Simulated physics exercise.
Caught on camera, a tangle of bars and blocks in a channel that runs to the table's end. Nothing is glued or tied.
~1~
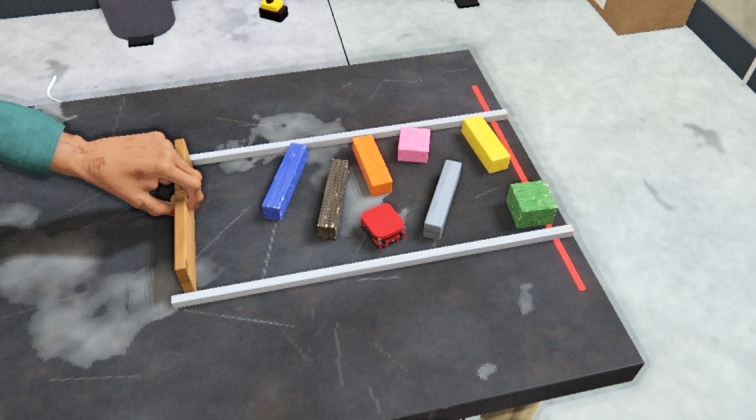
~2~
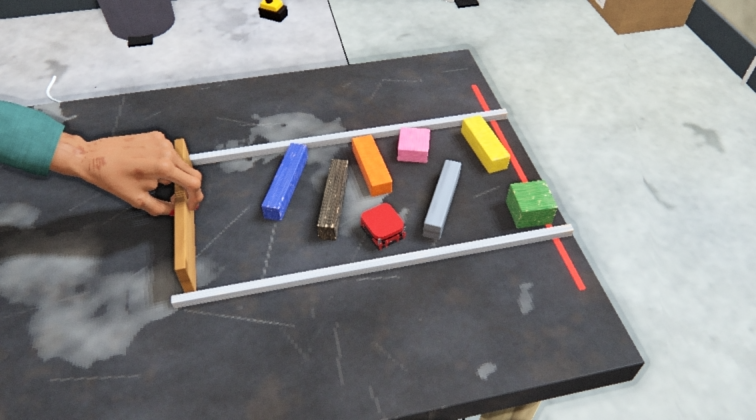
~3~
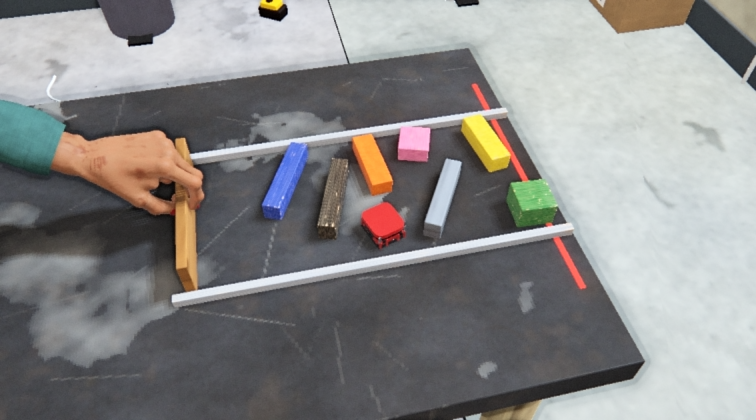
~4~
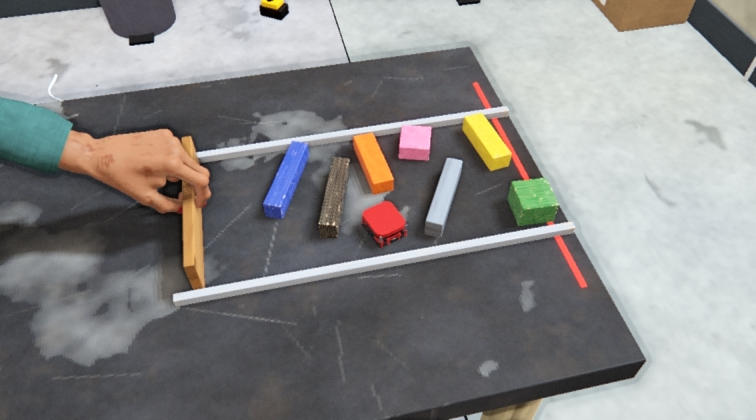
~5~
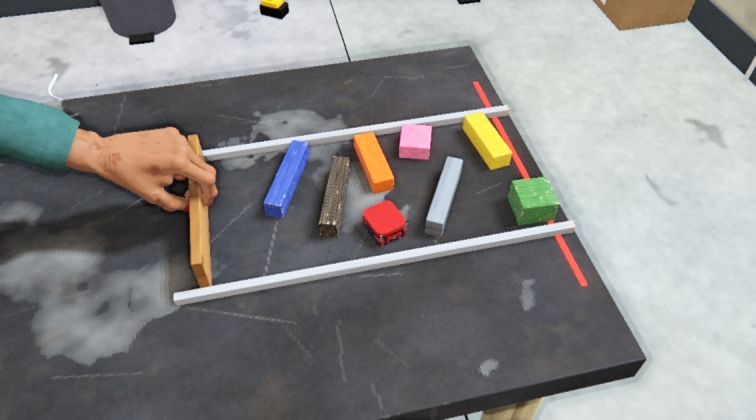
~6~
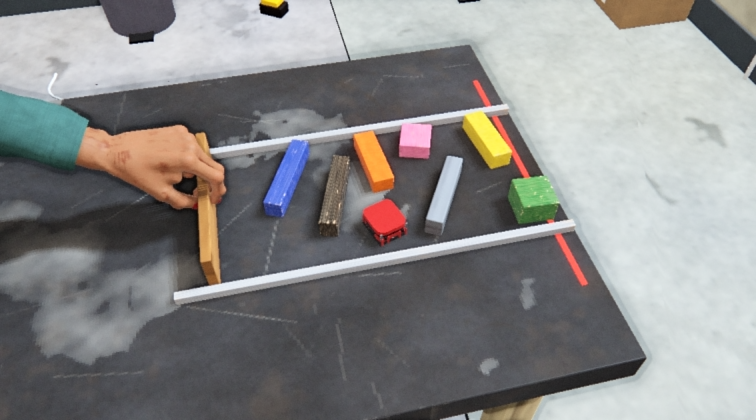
On a dark, scuffed tabletop seen from above at an angle, two pale rails form a channel crossed near its right end by red tape. Between them lie blue, black, orange, grey and yellow bars with pink, red and green blocks, while a hand in a teal sleeve grips a wooden board at left. The hand holds still, then slides the board slightly rightward, the pieces staying essentially in place.
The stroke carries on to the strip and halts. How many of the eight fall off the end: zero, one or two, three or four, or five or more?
The number that fall off is five or more.
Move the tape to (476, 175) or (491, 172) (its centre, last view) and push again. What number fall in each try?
The counts: 3 and 4.
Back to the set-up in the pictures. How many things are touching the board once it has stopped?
In contact: 1.
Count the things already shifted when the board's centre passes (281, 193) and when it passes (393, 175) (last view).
1 and 6.
Soon after, none off yet; green block at rest near (533, 200); yellow bar at rest near (486, 139); grey stick at rest near (444, 194).
Then, none off yet; green block moving near (537, 199); yellow bar moved a little near (500, 136); grey stick moved about its own width near (502, 188).
By the end, the number that fall off is five or more; fallen, black bar, red case, orange bar, pink block, grey stick, yellow bar and green block.
